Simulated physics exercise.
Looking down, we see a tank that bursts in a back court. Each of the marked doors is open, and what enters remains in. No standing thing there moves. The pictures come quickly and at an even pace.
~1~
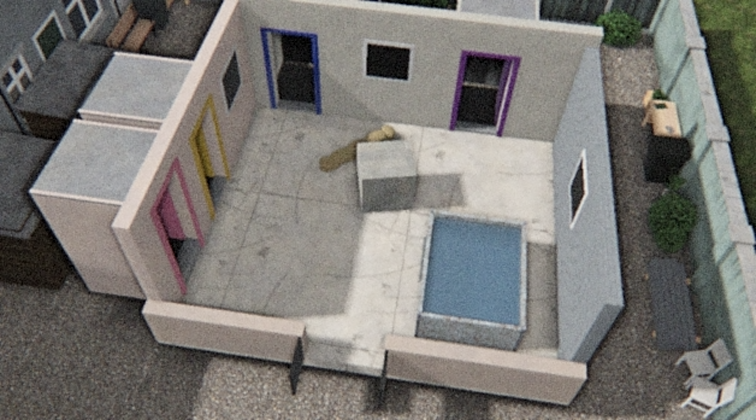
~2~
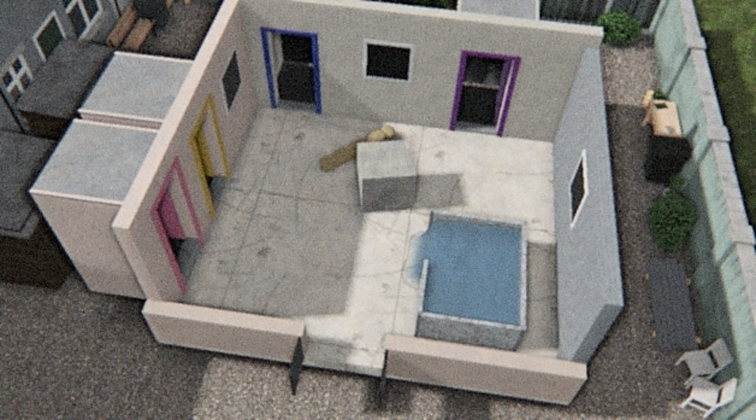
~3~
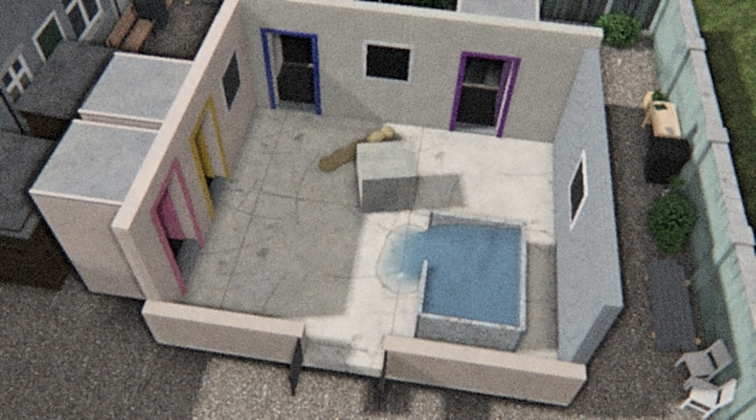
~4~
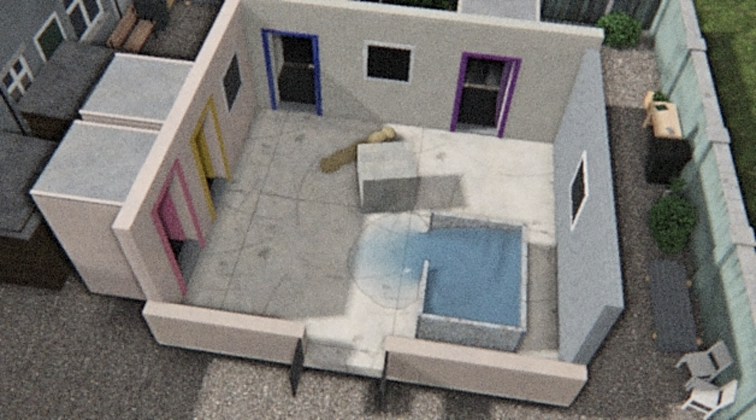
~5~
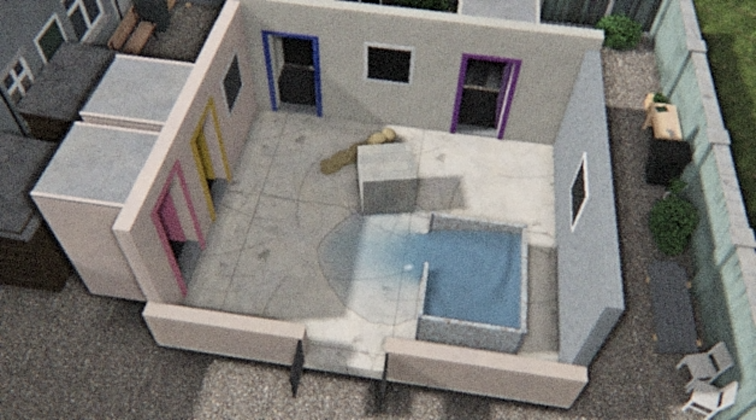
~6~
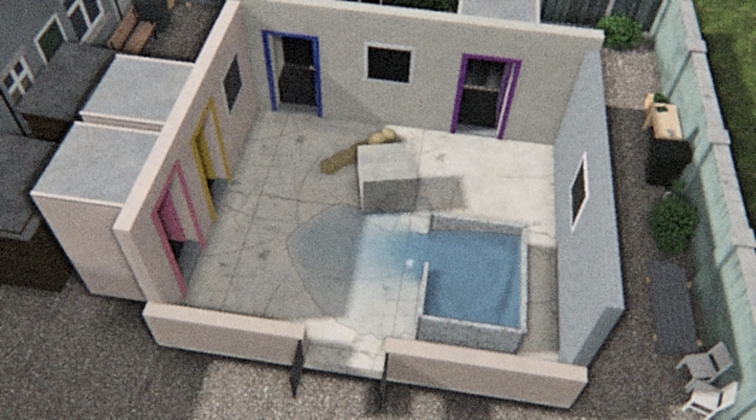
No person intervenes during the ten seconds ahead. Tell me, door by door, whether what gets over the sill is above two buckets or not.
Yellow door: Above; purple door: Not above; blue door: Above; pink door: Not above.
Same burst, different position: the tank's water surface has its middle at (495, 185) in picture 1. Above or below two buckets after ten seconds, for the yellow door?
Yellow falls short.
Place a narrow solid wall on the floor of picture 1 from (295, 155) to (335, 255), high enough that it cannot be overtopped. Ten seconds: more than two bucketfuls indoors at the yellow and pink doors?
Outcome: Yellow remains below the limit; pink remains below the limit.
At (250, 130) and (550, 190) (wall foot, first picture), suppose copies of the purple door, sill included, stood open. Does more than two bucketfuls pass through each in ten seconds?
Result - first door gets past the limit, second door doesn't reach the limit.
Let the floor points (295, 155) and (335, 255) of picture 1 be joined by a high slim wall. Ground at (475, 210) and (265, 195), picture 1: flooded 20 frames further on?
Soaked, not wet.
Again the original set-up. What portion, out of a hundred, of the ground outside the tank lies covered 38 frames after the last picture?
Roughly 65 %.
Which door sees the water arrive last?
That would be the door marked purple.
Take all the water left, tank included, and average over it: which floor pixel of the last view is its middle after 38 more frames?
It is around (340, 237).
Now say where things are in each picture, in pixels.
The first frame shows the tank at (474, 269) is whole and still.
In the second frame, the front is at (411, 284), out from the gap at (429, 251).
In the third frame, the front is at (382, 274), out from the gap at (428, 254).
In the fourth frame, the front is at (352, 260), out from the gap at (429, 255).
In the fifth frame, the front is at (322, 251), out from the gap at (429, 256).
In the sixth frame, water pours out at (429, 256) and has run to (297, 234).
A moment on, water covers 35 % of the floor; the yellow door wet at the sill, nothing in, the purple door not reached, the blue door not reached, the pink door wet at the sill, nothing in.
Next, water covers 45 % of the floor; the yellow door over two buckets in, the purple door not reached, the blue door not reached, the pink door wet at the sill, nothing in.
Then, water covers 50 % of the floor; the yellow door far over two buckets in, the purple door not reached, the blue door under two buckets in, the pink door wet at the sill, nothing in.
Later, water covers 65 % of the floor; the yellow door far over two buckets in, the purple door wet at the sill, nothing in, the blue door over two buckets in, the pink door wet at the sill, nothing in.
In the end, water covers 90 % of the floor; the yellow door far over two buckets in, the purple door wet at the sill, nothing in, the blue door far over two buckets in, the pink door wet at the sill, nothing in.
